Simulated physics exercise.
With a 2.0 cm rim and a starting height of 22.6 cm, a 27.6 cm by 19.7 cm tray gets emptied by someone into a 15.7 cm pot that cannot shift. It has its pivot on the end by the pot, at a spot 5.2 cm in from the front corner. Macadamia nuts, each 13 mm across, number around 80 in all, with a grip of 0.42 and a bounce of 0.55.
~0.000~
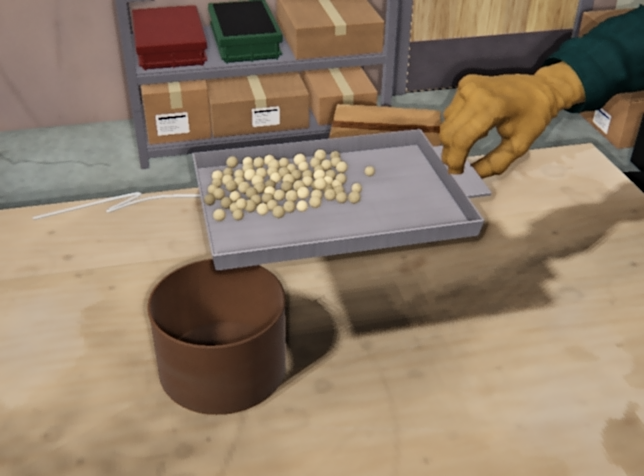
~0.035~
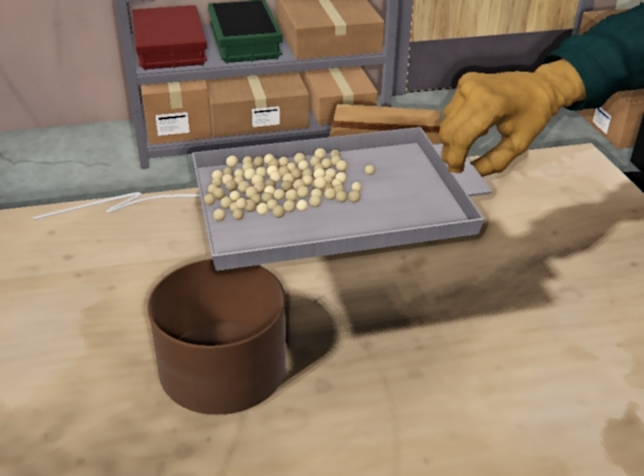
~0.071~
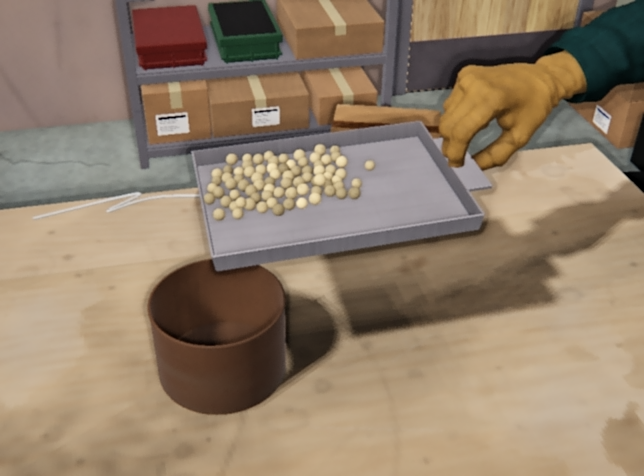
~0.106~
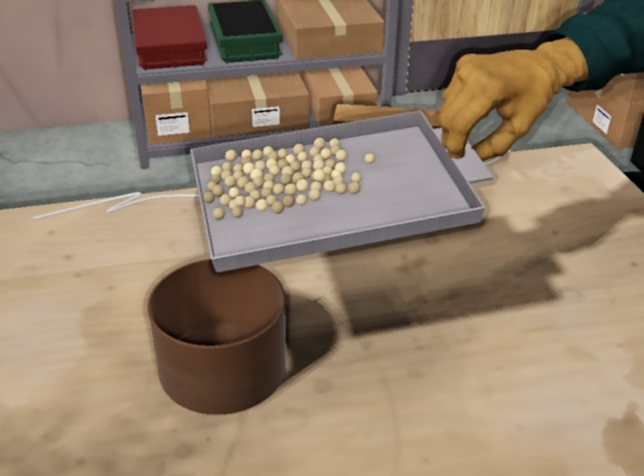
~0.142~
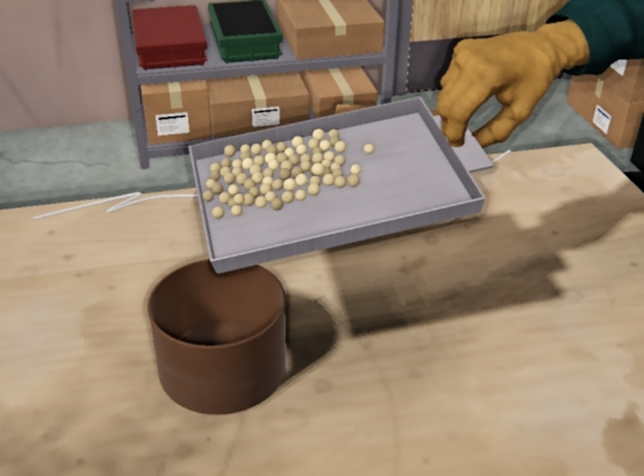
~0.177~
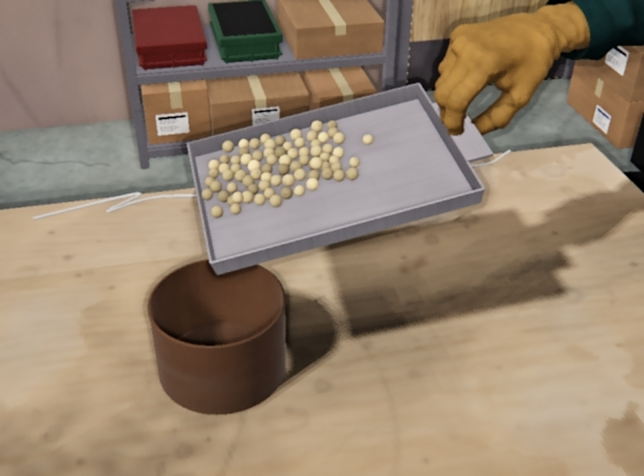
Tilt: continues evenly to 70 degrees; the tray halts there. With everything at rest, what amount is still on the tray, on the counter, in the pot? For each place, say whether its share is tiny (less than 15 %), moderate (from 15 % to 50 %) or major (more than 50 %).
As I see it, tray: Will probably see over half the pieces, counter: Will probably see a small number, pot: Will probably see a small number.
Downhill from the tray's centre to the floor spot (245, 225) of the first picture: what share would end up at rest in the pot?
About 0 per cent.
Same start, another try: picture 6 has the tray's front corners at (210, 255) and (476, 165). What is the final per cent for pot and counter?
Per cent by place - pot 0, counter 0.
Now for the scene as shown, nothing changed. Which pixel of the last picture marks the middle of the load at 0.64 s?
The middle of the load should be at about (219, 195) by then.
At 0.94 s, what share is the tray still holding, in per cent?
About 100 per cent.
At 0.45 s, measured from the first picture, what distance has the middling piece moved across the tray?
5 cm.
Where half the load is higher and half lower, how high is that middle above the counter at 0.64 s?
Some 28 cm above the counter.
After 0.45 s, tilt 41 degrees; the tray holds 100 %, the pot 0 %.
After 0.64 s, tilt 61 degrees; the tray holds 100 %, the pot 0 %.
After 0.94 s, tilt 70 degrees; the tray holds 100 %, the pot 0 %.
In the end, at 1.9 s, tray 100 %, counter 0 %, pot 0 %.
